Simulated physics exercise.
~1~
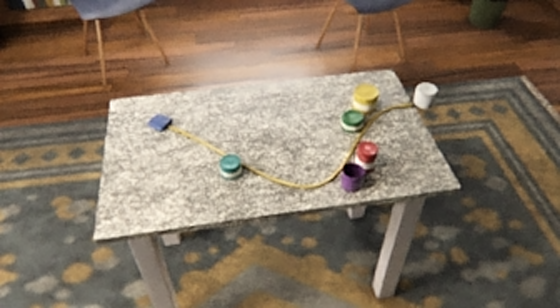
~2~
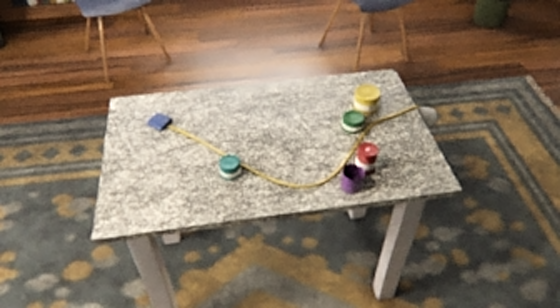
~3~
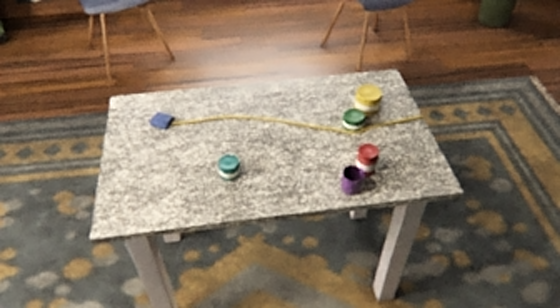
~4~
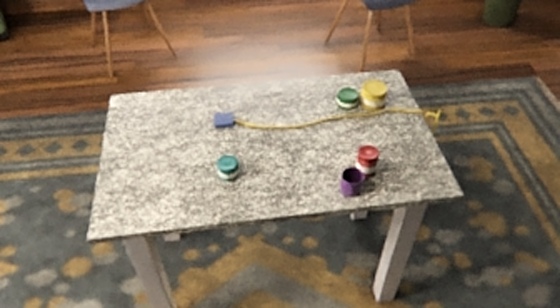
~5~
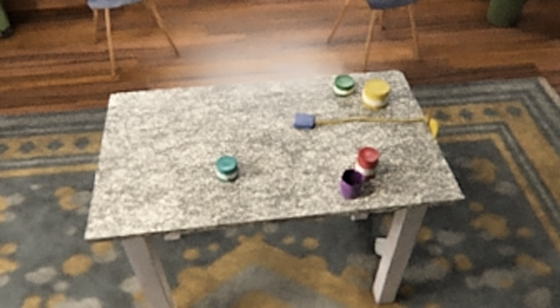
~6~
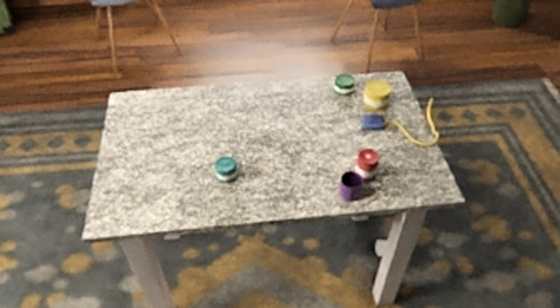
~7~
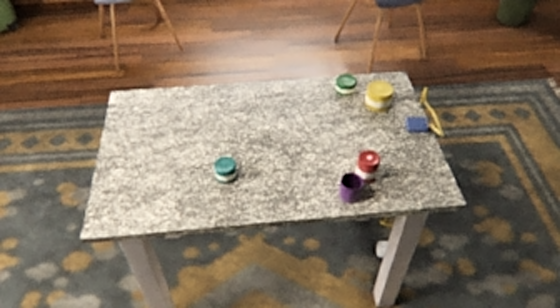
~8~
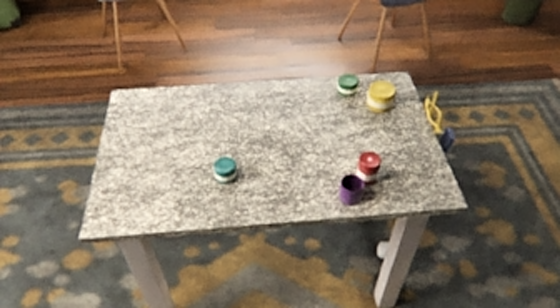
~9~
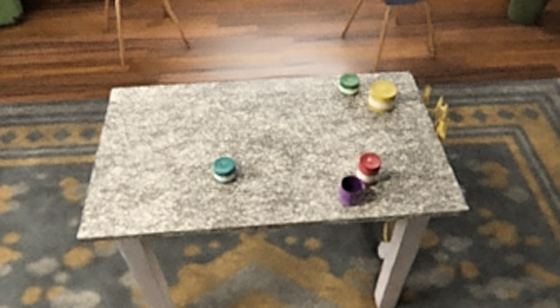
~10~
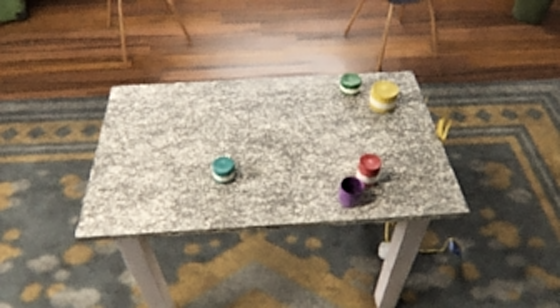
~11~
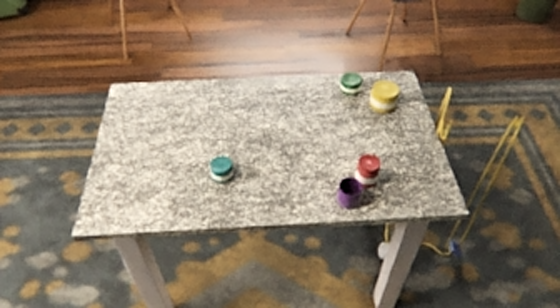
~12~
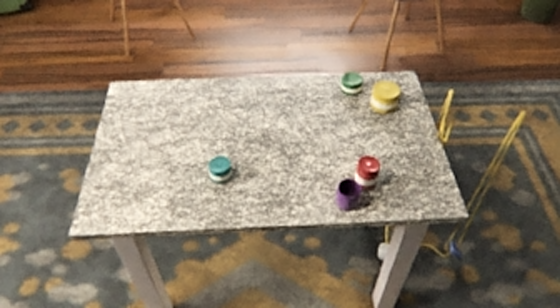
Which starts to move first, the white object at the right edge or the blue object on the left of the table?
The white object starts to move first, dropping at the right edge while the blue object is still at rest. The blue object only begins sliding right after the cable has straightened.
The video shows a yellow cable joining a blue object to a white object that drops off the table's right edge. The cable straightens, the green tin shifts back, and the blue object slides right and falls to the floor, while four containers stay nearly still.
